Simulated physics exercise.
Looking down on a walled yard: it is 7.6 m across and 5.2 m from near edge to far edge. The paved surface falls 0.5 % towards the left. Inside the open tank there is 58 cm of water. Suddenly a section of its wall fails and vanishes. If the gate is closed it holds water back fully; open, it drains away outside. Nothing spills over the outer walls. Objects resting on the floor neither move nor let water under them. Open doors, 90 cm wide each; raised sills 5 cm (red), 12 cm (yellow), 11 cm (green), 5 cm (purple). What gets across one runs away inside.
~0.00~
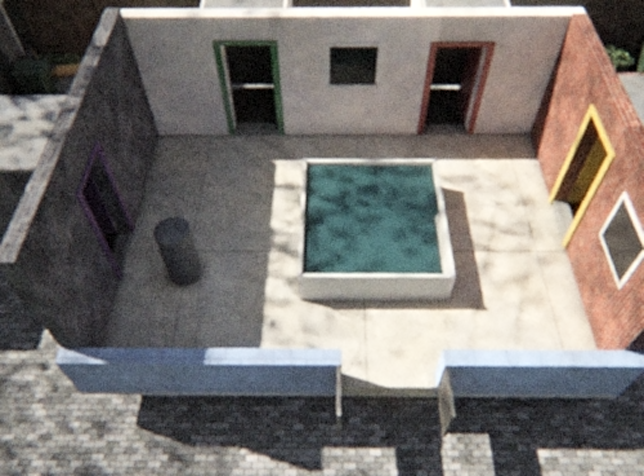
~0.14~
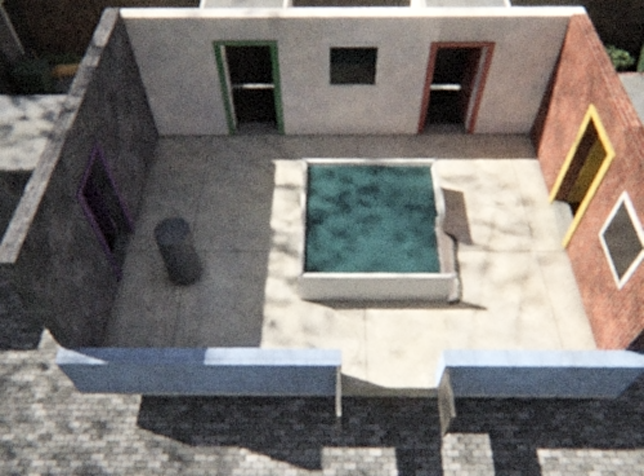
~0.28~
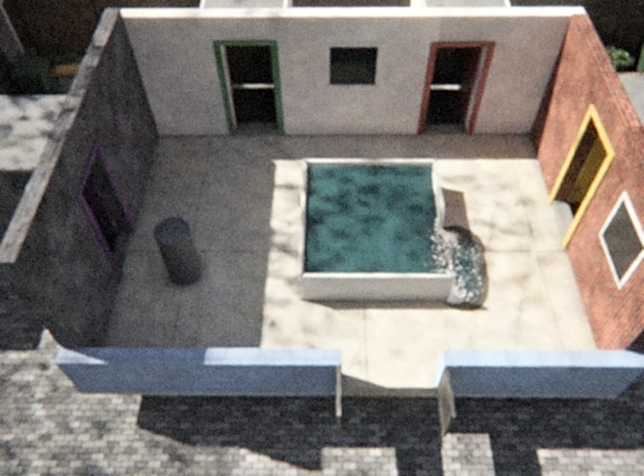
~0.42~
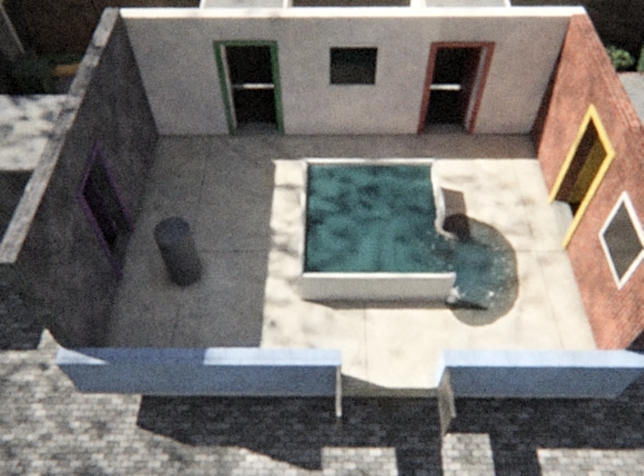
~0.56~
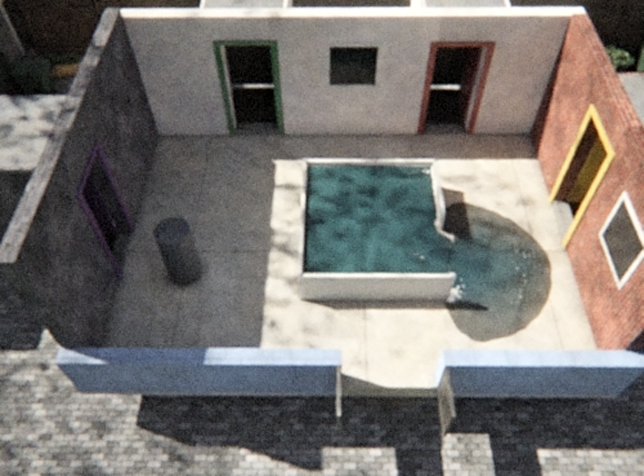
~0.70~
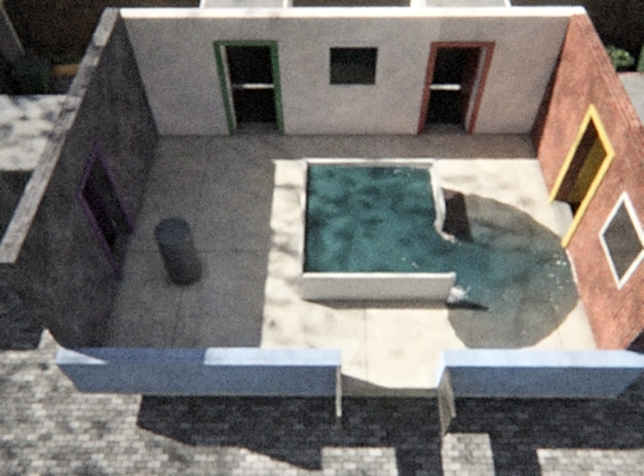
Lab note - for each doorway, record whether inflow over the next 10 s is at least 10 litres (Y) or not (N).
Result: The red door will see too much water come in, the yellow door will see too much water come in, the green door will see an amount within the limit come in, the purple door will see an amount within the limit come in.
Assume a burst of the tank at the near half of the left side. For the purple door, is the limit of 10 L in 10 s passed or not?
Note: Purple door, beyond the limit.
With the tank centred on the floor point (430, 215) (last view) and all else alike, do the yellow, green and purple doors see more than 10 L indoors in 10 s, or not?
Compared with that limit, yellow overshoots, green falls short and purple falls short.
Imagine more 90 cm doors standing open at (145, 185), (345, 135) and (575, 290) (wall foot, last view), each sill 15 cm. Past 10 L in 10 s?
So, in the order given, it's shy of the mark, then shy of the mark, then beyond the mark.
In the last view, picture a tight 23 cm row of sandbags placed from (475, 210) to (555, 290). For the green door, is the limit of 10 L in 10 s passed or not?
Measured against that limit, the green door comes out short of it.
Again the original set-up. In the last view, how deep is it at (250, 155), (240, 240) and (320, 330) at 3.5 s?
0, 0 and 2 cm.
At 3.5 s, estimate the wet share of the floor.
About 40 per cent.
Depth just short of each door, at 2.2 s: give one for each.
Depths: Red door 0 cm, yellow door 23 cm, green door 0 cm, purple door 0 cm.
After 1.4 s water covers 20 % of the floor and is deepest (33 cm) near (454, 281); red door not reached, yellow door 22 cm at the sill, 8 L in, green door not reached, purple door not reached.
After 2.2 s water covers 25 % of the floor and is deepest (44 cm) near (602, 372); red door not reached, yellow door 23 cm at the sill, 40 L in, green door not reached, purple door not reached.
After 3.5 s water covers 40 % of the floor and is deepest (29 cm) near (599, 361); red door 10 cm at the sill, 2 L in, yellow door 20 cm at the sill, 93 L in, green door not reached, purple door not reached.
After 6.0 s water covers 75 % of the floor and is deepest (20 cm) near (578, 372); red door 10 cm at the sill, 37 L in, yellow door 15 cm at the sill, 126 L in, green door 3 cm at the sill, 0 L in, purple door 3 cm at the sill, 0 L in.
After 10.0 s water covers 95 % of the floor and is deepest (18 cm) near (203, 135); red door 10 cm at the sill, 91 L in, yellow door 8 cm at the sill, 130 L in, green door 5 cm at the sill, 0 L in, purple door 6 cm at the sill, 2 L in.
